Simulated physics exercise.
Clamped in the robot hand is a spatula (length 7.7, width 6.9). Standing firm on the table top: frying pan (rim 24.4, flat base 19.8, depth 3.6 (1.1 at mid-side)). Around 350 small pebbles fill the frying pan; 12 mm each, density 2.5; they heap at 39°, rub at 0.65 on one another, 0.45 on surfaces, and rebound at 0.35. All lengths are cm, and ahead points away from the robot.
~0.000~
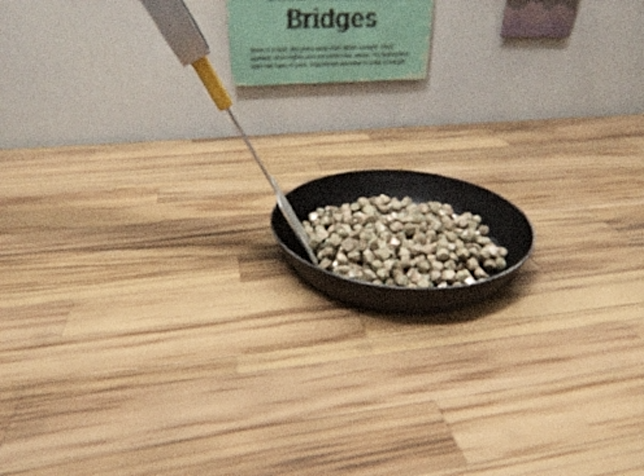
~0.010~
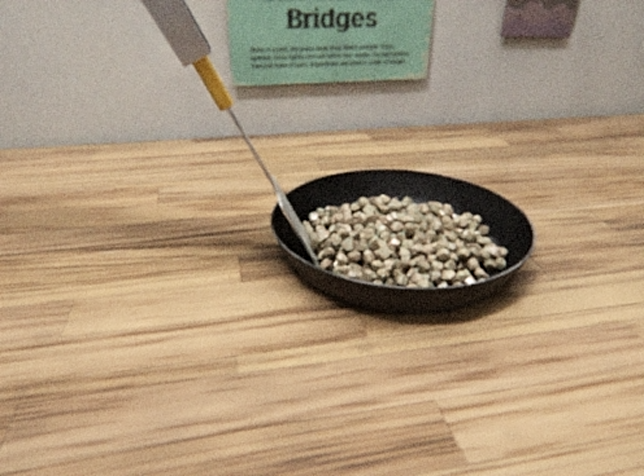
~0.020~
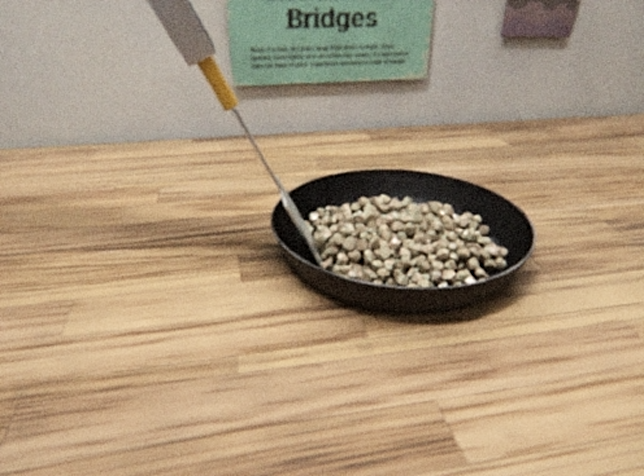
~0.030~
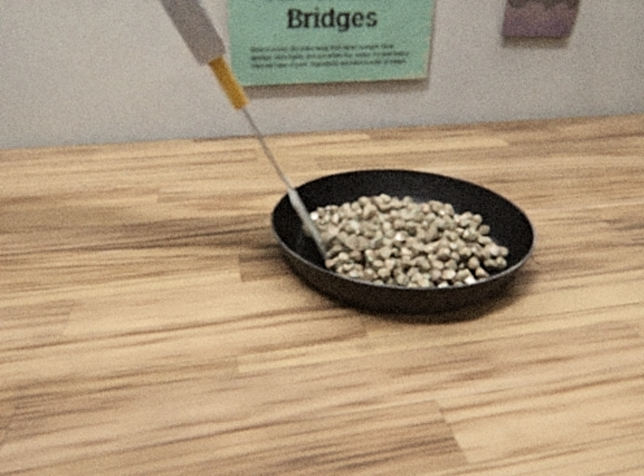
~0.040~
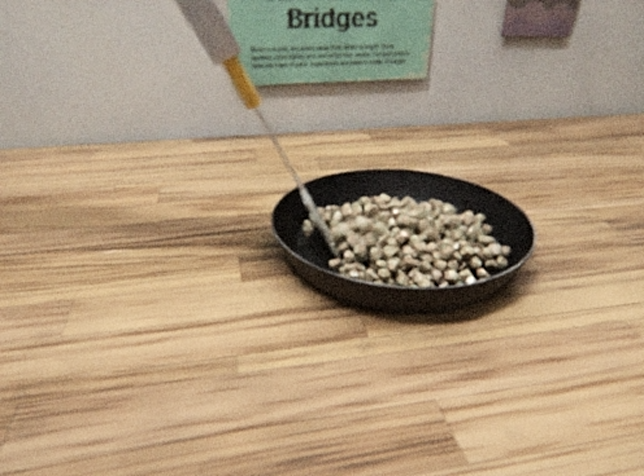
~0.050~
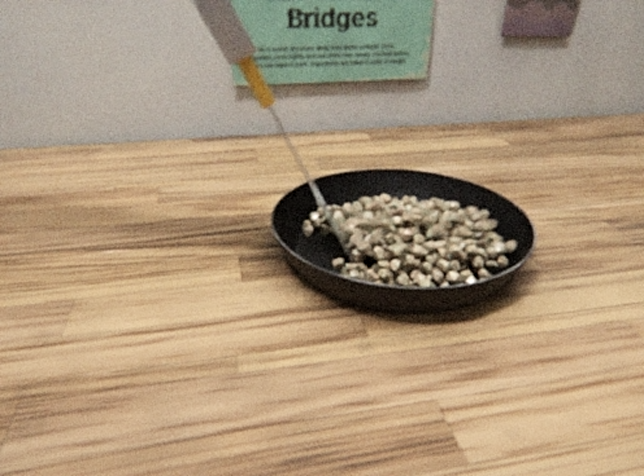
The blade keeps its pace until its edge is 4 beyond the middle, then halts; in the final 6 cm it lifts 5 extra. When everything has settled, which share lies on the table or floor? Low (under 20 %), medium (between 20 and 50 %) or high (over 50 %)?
Answer: Low; under 20 % of the small pebbles finish on the table or floor.
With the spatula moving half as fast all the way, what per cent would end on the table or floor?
It would be near 0 per cent.
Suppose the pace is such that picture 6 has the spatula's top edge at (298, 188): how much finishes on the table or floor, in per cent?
About 0 per cent.
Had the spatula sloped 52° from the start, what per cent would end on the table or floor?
In that case some 15 per cent.
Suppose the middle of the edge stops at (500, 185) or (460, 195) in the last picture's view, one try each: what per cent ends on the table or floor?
Some 25 and 15 per cent.
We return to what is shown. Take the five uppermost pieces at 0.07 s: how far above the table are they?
About 5 cm.
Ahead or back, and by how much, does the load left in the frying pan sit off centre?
About 4.0 cm ahead.
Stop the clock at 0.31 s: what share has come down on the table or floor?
About 10 per cent.
After 0.07 s, sloping 64°, highest piece 5 above the table; 352 in the frying pan.
After 0.10 s, sloping 64°, highest piece 6 above the table; 352 in the frying pan.
After 0.31 s, sloping 64°, highest piece 8 above the table; 315 in the frying pan, 35 on the table or floor, 2 on the blade or in flight.
After 1.36 s, sloping 64°, highest piece 5 above the table; 315 in the frying pan, 37 on the table or floor.
In the end, 315 in the frying pan, 37 on the table or floor. That is 11 % on the table or floor.
